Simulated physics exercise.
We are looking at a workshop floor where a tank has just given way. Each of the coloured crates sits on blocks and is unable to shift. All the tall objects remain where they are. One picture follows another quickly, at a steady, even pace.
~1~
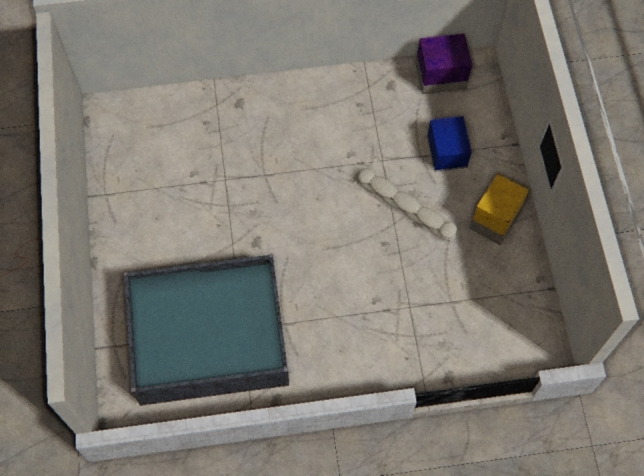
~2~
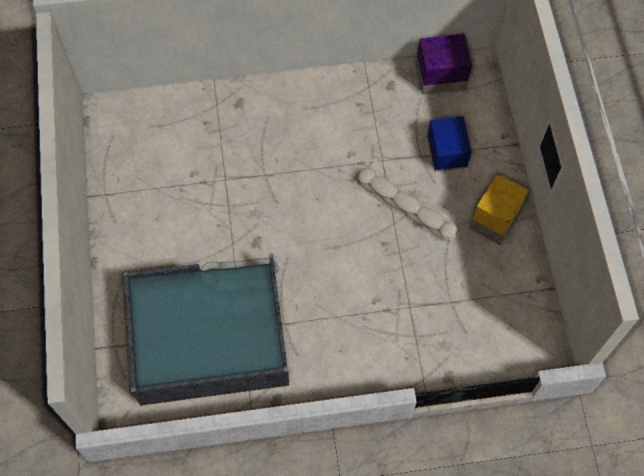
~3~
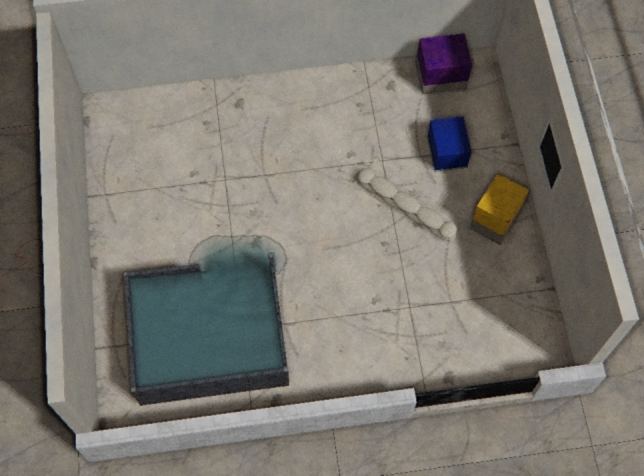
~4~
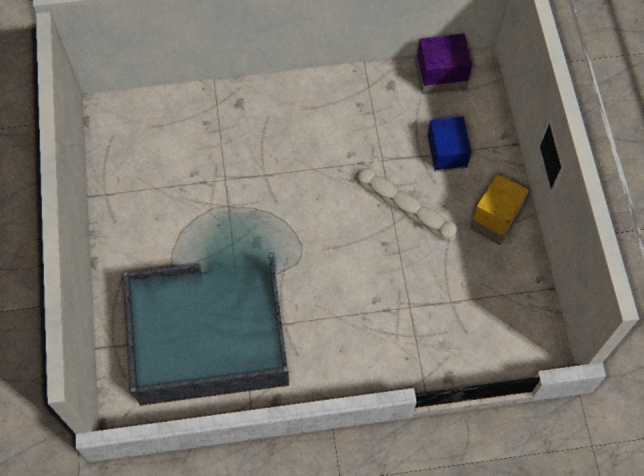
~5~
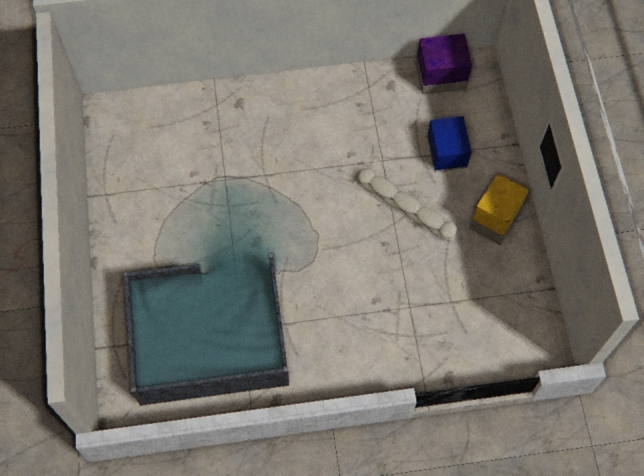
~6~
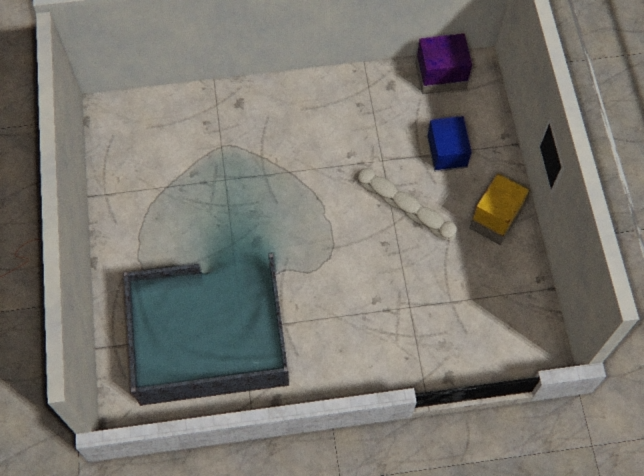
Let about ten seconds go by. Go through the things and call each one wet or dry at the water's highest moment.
Called one by one: The purple crate is wet; the blue crate is wet; the yellow crate is dry.
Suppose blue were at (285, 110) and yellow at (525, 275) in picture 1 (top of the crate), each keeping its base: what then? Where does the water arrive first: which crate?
Going by the pictures, it's the one in blue.
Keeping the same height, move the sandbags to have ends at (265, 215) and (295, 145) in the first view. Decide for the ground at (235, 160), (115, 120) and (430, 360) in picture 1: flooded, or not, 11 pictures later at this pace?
Spot by spot: Soaked; soaked; spared.
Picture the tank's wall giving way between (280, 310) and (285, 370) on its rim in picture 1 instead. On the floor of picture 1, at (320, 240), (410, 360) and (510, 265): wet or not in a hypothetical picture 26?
Going through them in turn: Still unsoaked, then reached by the flood, then reached by the flood.
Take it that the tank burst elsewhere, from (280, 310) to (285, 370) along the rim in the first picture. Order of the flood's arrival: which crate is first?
Answer: The yellow-painted one.
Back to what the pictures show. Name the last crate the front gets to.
Crate: The yellow one.
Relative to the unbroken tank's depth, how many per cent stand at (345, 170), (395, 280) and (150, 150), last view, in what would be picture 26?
Around 4, 0 and 4 %.
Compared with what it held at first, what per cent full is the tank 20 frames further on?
Somewhere around 42 %, give or take.
A moment on, water covers 30 % of the floor; the purple crate not reached, the blue crate not reached, the yellow crate not reached.
Next, water covers 40 % of the floor; the purple crate not reached, the blue crate not reached, the yellow crate not reached.
Then, water covers 50 % of the floor; the purple crate water round its plinth, the blue crate water round its plinth, the yellow crate not reached.
Later, water covers 70 % of the floor; the purple crate water round its plinth, the blue crate water round its plinth, the yellow crate water round its plinth.
In the end, water covers 90 % of the floor; the purple crate was topped, the blue crate was topped, the yellow crate stayed above the water.
